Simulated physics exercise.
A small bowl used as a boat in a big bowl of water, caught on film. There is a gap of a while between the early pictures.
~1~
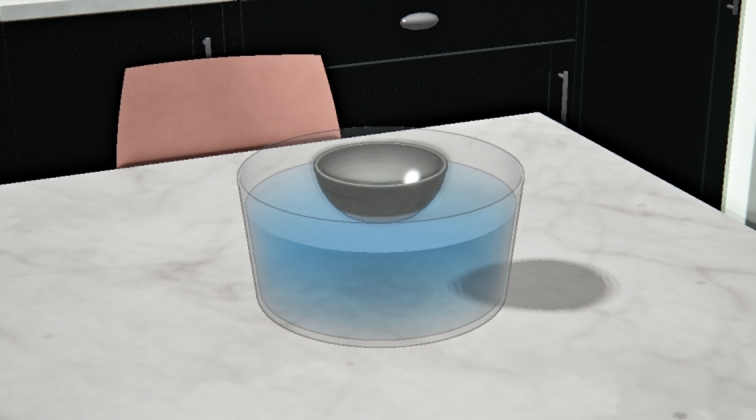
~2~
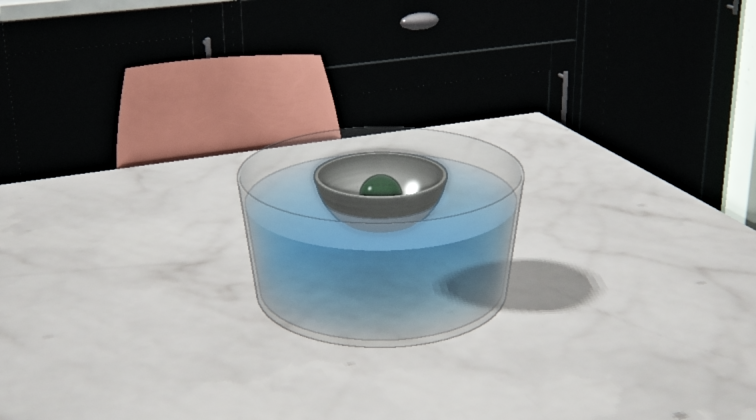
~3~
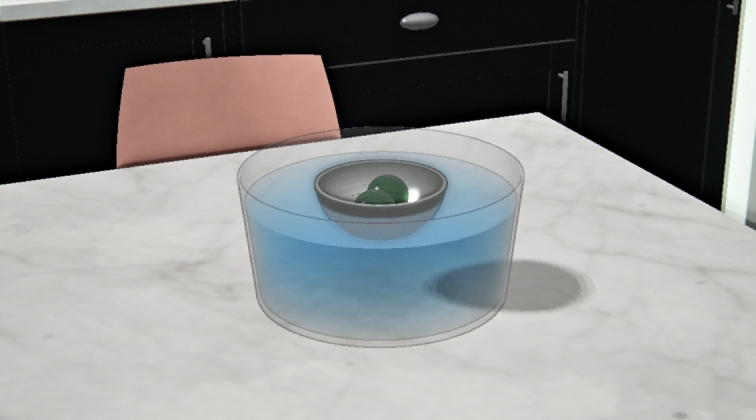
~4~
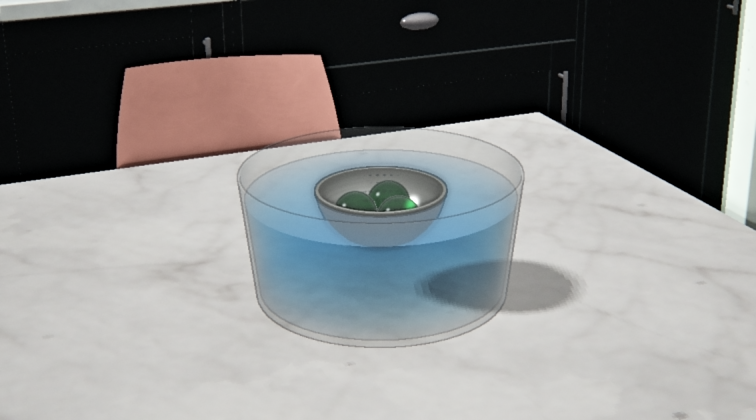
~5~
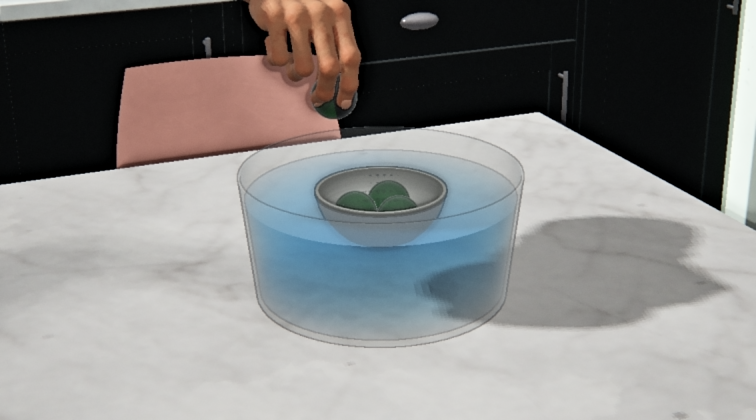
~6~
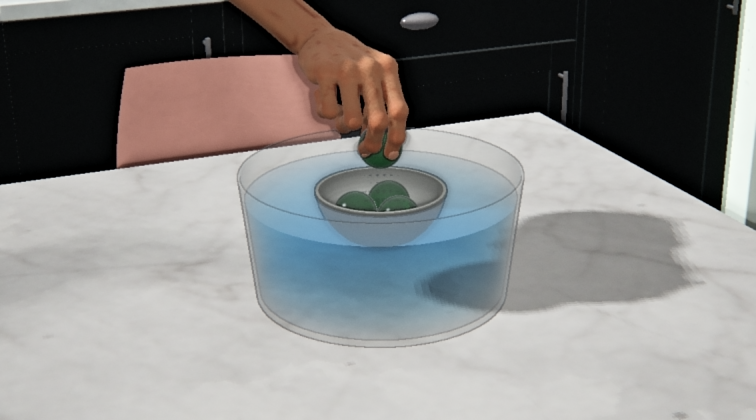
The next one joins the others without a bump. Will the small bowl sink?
Yes, the small bowl sinks.
Next, the glass marble is in and the small bowl dips.
After that, water pours in over its edge.
Finally, the small bowl lies on the bottom with its load.
